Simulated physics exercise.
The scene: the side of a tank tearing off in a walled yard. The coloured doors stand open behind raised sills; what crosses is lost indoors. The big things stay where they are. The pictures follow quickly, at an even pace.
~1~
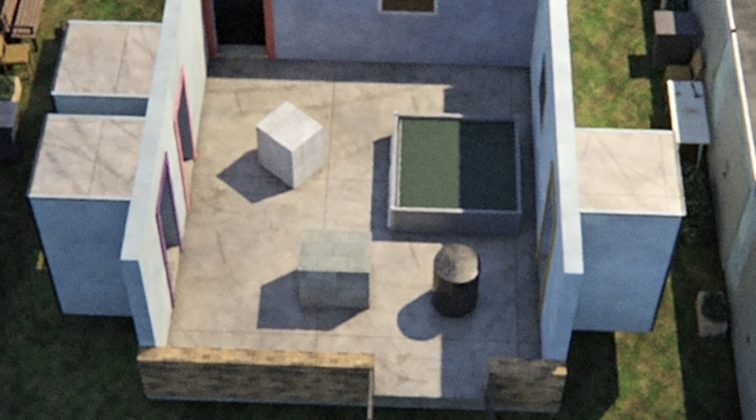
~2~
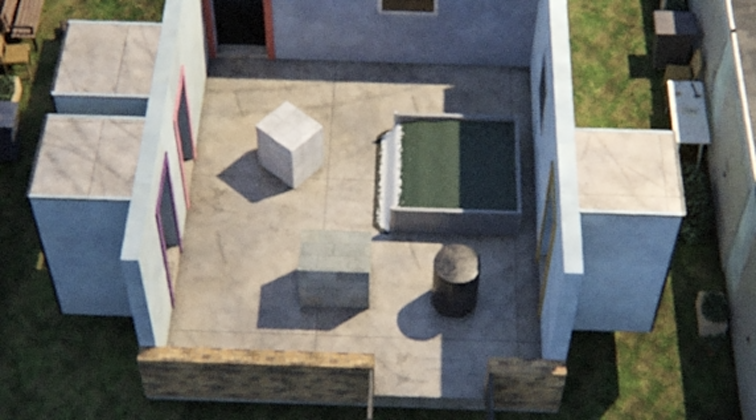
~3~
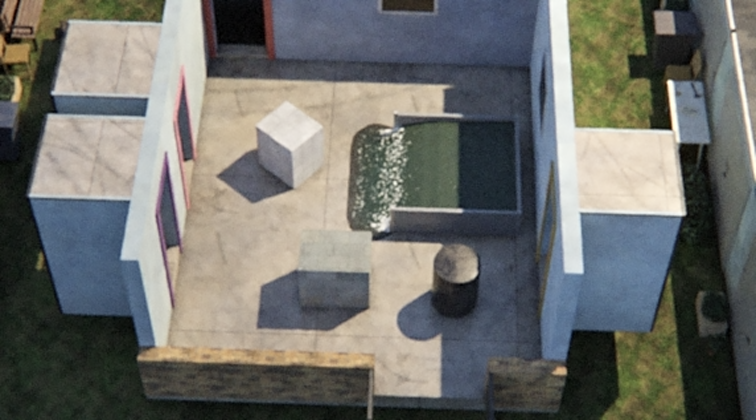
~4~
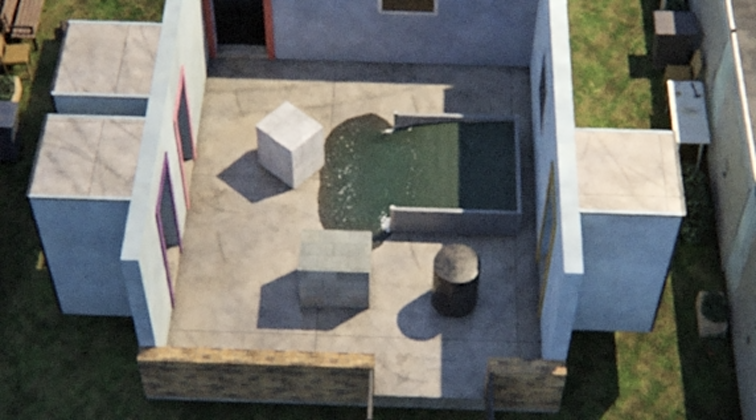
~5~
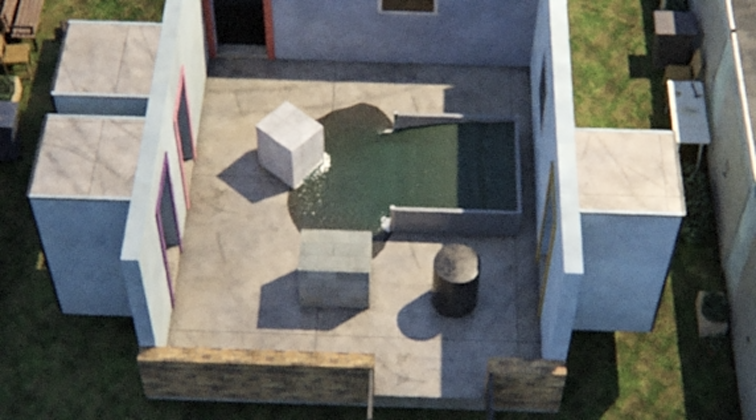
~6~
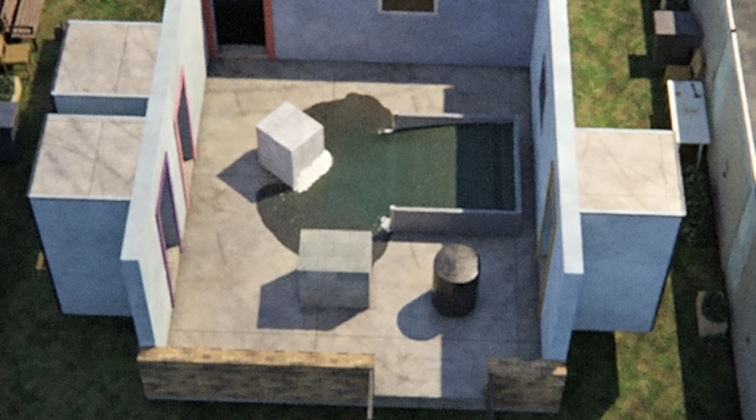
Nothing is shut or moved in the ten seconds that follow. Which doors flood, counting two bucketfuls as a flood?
In the end: The pink door floods; the yellow door holds within the limit; the purple door holds within the limit; the red door floods.
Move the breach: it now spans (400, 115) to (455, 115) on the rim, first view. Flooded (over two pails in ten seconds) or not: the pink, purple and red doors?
Pink keeps below it, purple lets less in, red passes that mark.
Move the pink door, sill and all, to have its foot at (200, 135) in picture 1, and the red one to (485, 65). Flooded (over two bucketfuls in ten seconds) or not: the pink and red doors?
One by one: The pink one takes more, the red one holds.
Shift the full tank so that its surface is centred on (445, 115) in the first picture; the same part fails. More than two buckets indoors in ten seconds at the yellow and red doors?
My reading: The yellow door lets less in, the red door floods.
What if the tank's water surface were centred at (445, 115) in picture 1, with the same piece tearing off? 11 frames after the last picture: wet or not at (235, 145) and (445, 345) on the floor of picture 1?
One after the other: Flooded, dry.
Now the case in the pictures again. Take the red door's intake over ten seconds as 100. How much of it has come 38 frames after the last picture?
Near 95 in a hundred.
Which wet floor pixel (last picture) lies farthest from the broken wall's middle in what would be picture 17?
I would point to (167, 352).
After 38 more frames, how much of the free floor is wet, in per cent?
Some 80 per cent.
A moment on, water covers 30 % of the floor; the pink door wet at the sill, nothing in, the yellow door not reached, the purple door not reached, the red door not reached.
Next, water covers 40 % of the floor; the pink door under two buckets in, the yellow door not reached, the purple door wet at the sill, nothing in, the red door under two buckets in.
Then, water covers 55 % of the floor; the pink door over two buckets in, the yellow door not reached, the purple door wet at the sill, nothing in, the red door over two buckets in.
Later, water covers 80 % of the floor; the pink door over two buckets in, the yellow door not reached, the purple door wet at the sill, nothing in, the red door far over two buckets in.
In the end, water covers 95 % of the floor; the pink door over two buckets in, the yellow door wet at the sill, nothing in, the purple door wet at the sill, nothing in, the red door far over two buckets in.
